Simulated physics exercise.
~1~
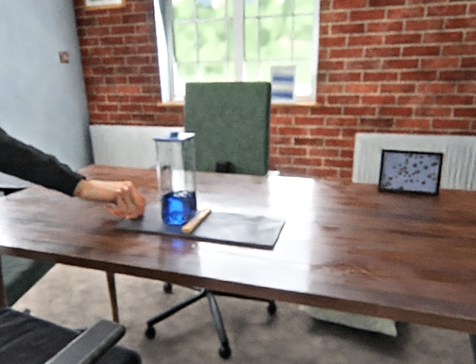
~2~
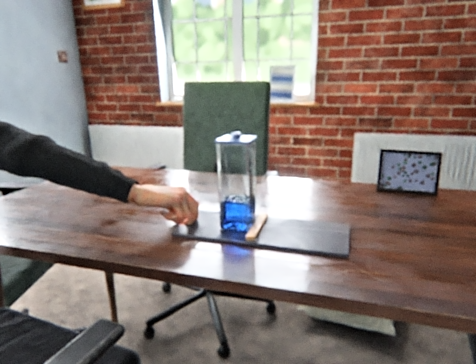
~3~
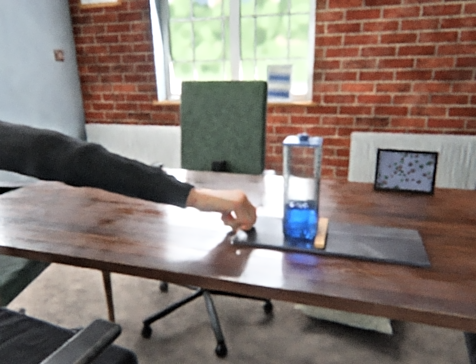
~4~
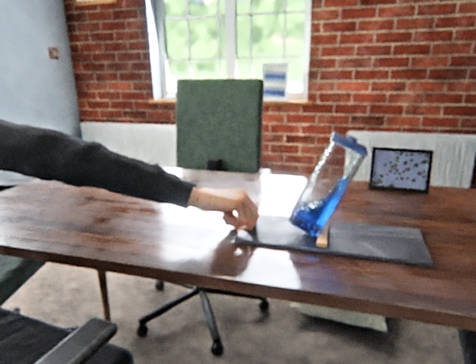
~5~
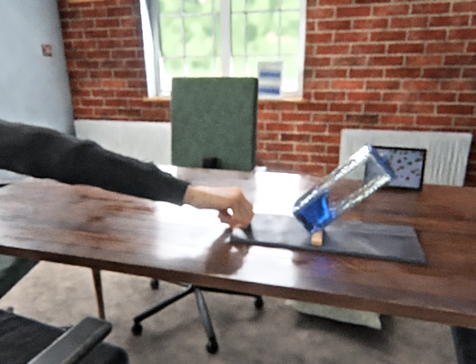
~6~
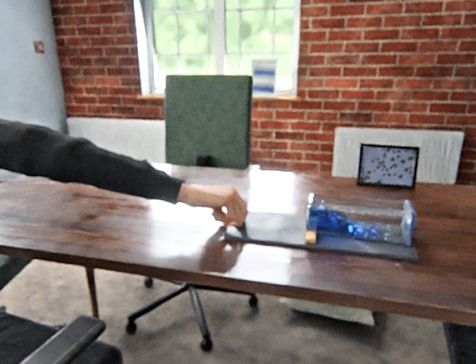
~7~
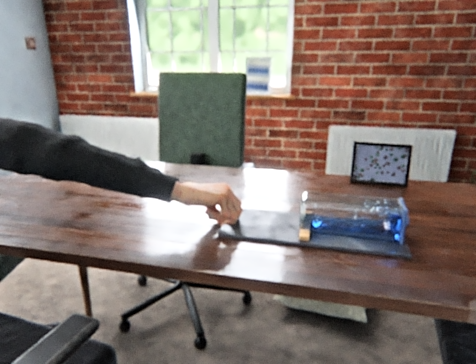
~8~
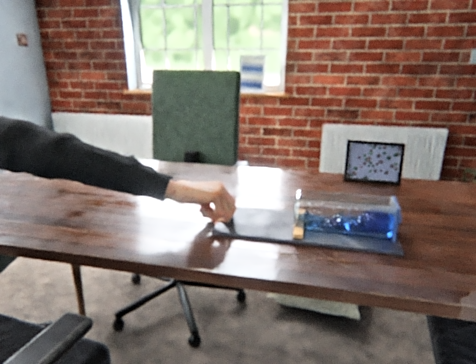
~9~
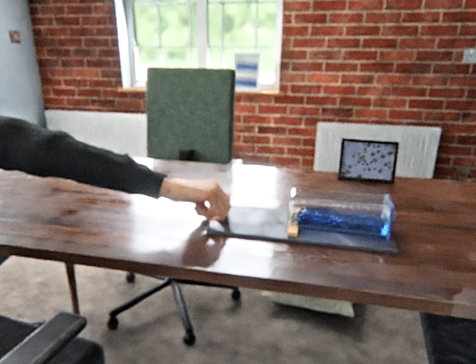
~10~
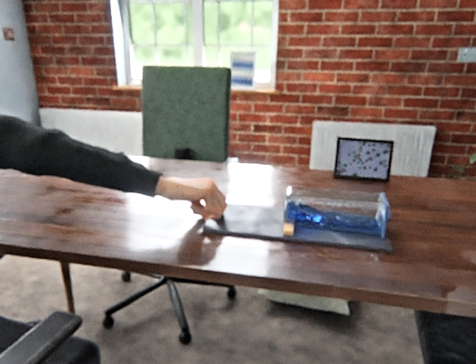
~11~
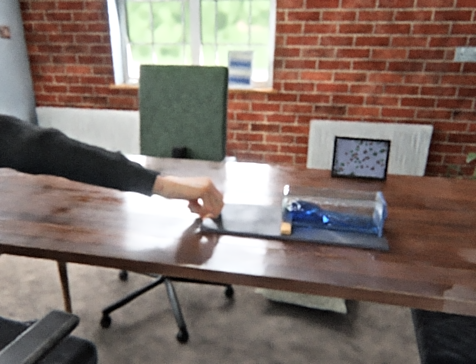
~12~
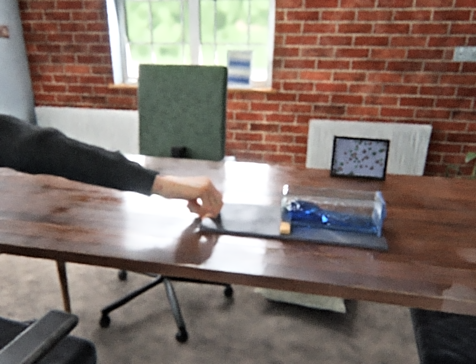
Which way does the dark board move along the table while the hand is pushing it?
The board moves to the right along the table, carrying the bottle with it.
